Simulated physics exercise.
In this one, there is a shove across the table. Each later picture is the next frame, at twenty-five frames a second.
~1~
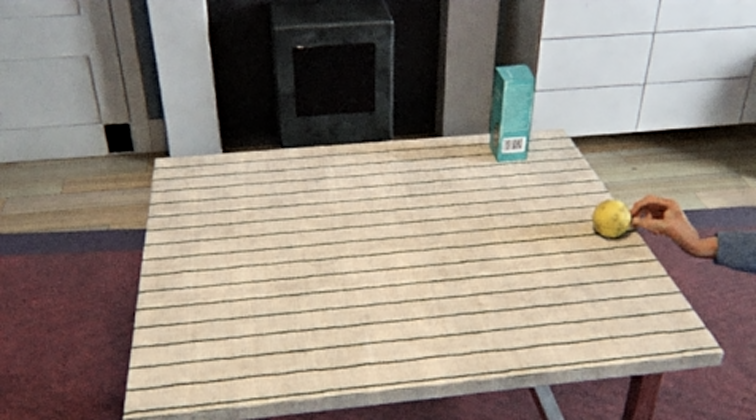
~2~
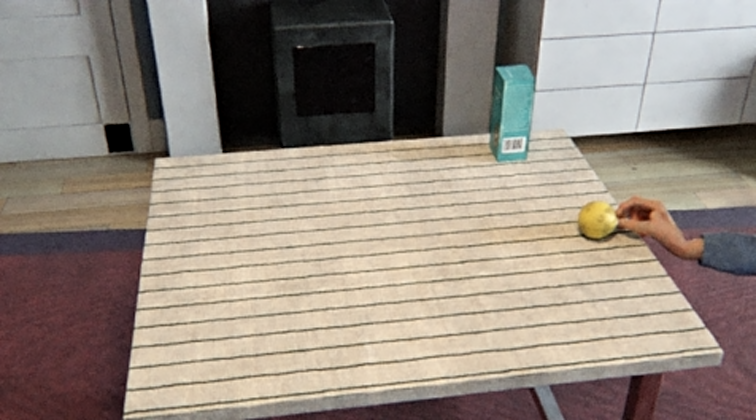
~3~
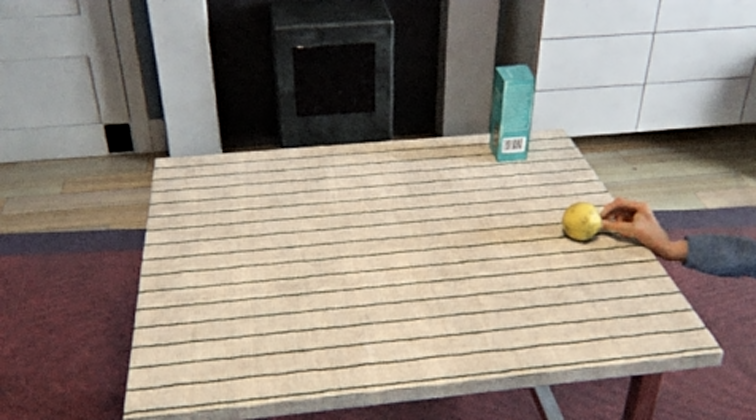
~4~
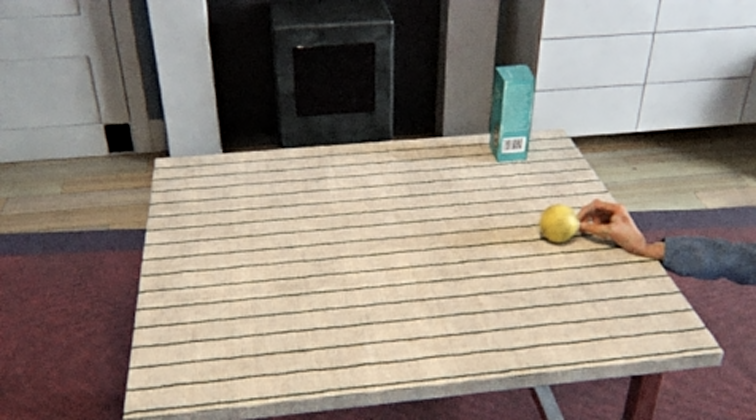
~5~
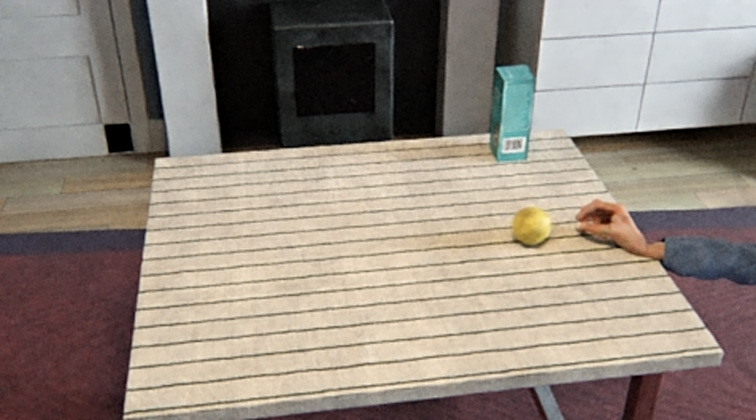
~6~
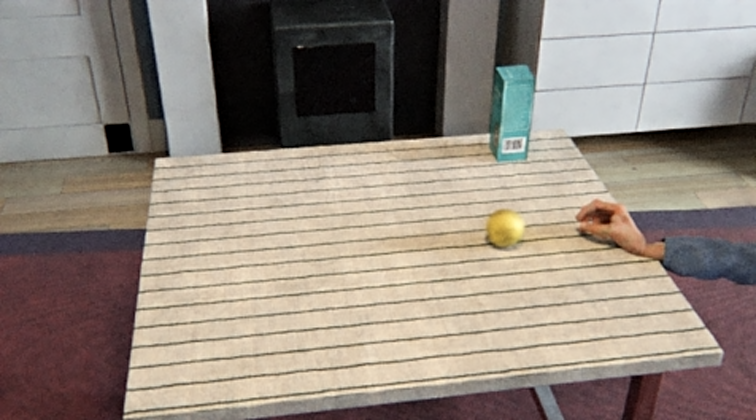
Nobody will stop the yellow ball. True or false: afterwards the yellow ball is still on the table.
False.
Then, 0.20 s after the last picture, yellow ball rolled well along near (373, 239).
Then, 0.50 s after the last picture, yellow ball rolled well along near (186, 256).
Then, 0.70 s after the last picture, yellow ball now off the table.
Then, 1.00 s after the last picture, things are still on the move.
By the end, off the table, yellow ball.
